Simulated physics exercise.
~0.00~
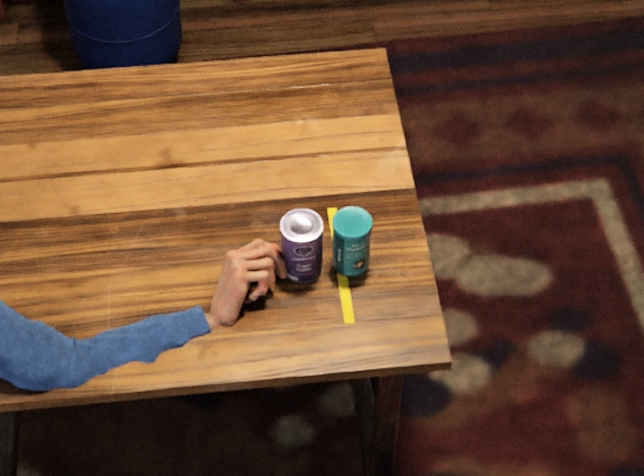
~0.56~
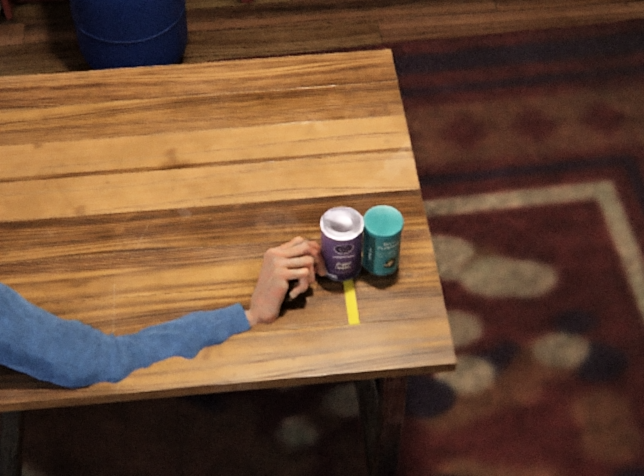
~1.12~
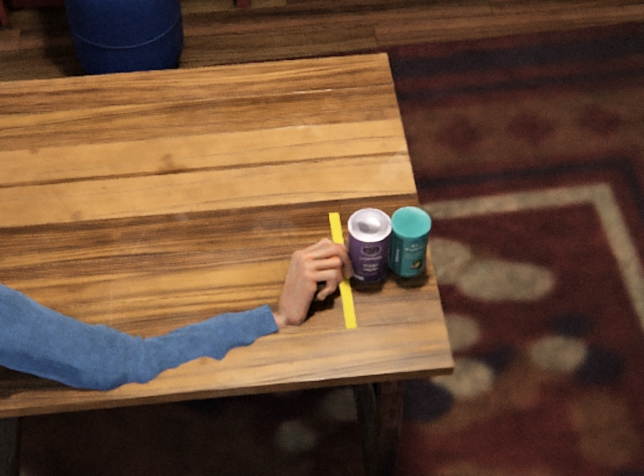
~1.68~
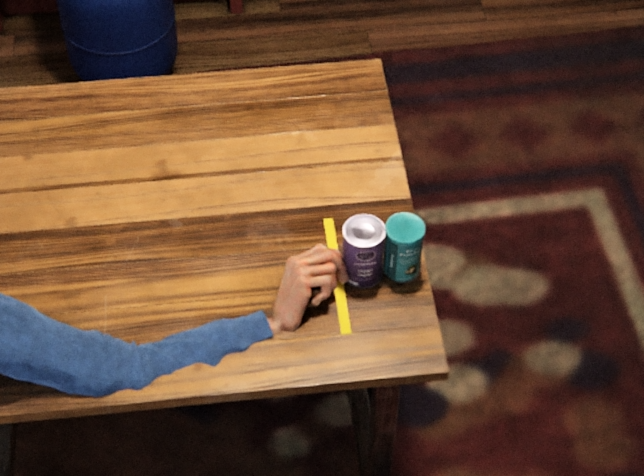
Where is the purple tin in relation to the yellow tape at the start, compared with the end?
At the start the purple tin stands just to the left of the yellow tape, and by the end it stands to the right of the tape, closer to the table's right edge.
